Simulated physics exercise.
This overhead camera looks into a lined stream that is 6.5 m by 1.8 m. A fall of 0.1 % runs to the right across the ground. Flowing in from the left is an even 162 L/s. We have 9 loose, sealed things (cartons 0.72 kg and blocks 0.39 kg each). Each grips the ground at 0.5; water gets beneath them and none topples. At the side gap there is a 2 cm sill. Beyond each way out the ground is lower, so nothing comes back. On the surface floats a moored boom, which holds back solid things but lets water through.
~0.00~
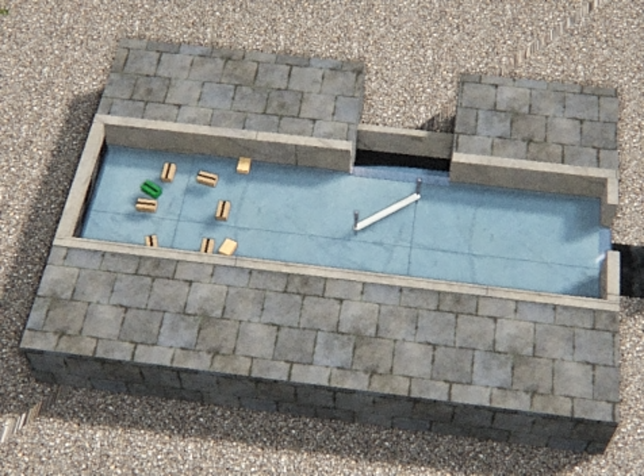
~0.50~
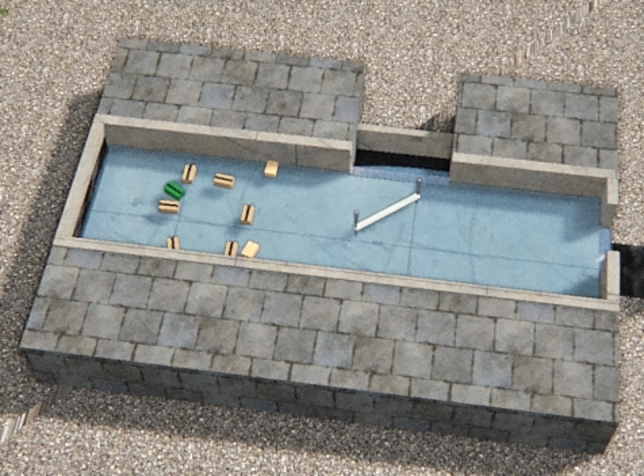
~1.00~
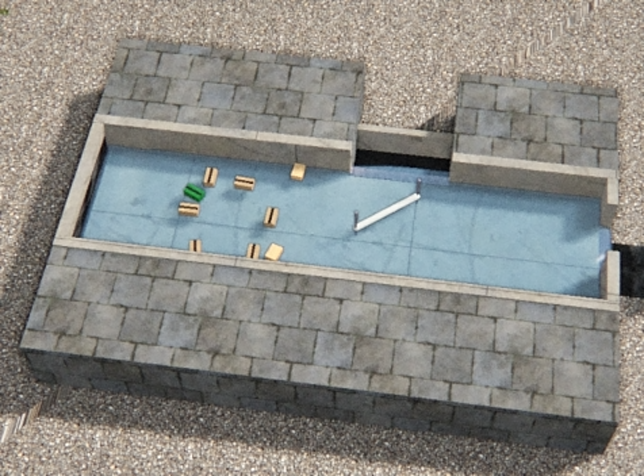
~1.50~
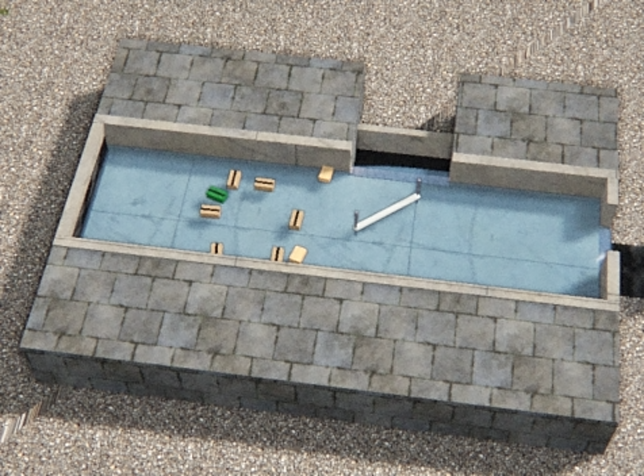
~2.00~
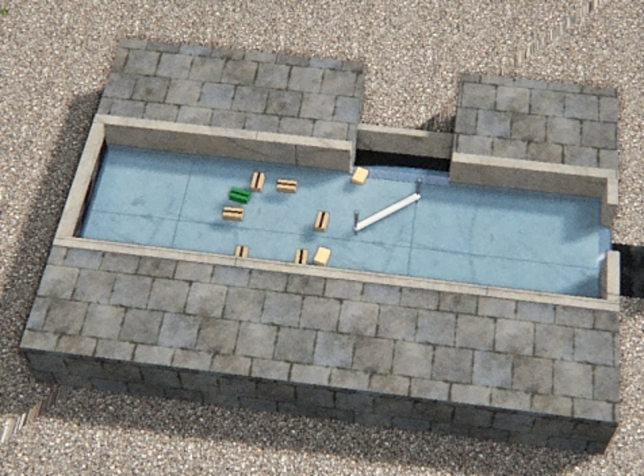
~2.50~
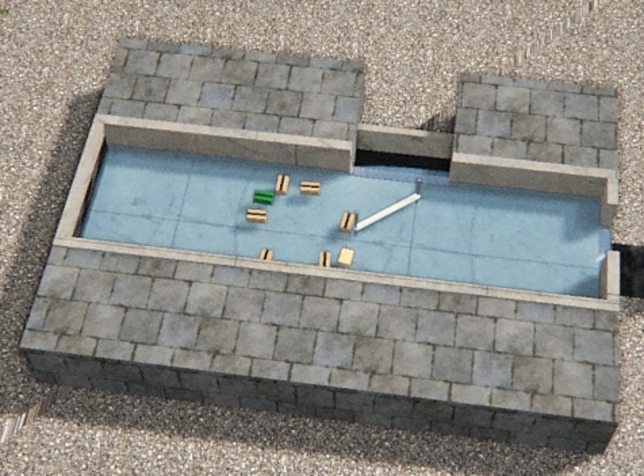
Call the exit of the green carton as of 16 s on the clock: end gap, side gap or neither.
The green carton: Side gap.
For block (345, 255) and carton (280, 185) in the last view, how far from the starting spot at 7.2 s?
Respectively, 350 cm and washed out.
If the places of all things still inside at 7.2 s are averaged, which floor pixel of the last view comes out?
It works out to somewhere near (485, 272) on the floor.
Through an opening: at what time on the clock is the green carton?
5.5 s.
After 3.5 s the green carton is near (315, 199), 2.1 m from its start, afloat; 1 of 9 are out; 8 afloat.
After 7.2 s the green carton has gone out by the side gap; 6 of 9 are out; 3 afloat.
After 12.0 s the green carton has gone out by the side gap; 8 of 9 are out; 1 afloat.
After 16.0 s the green carton has gone out by the side gap; 9 of 9 are out; 0 afloat.
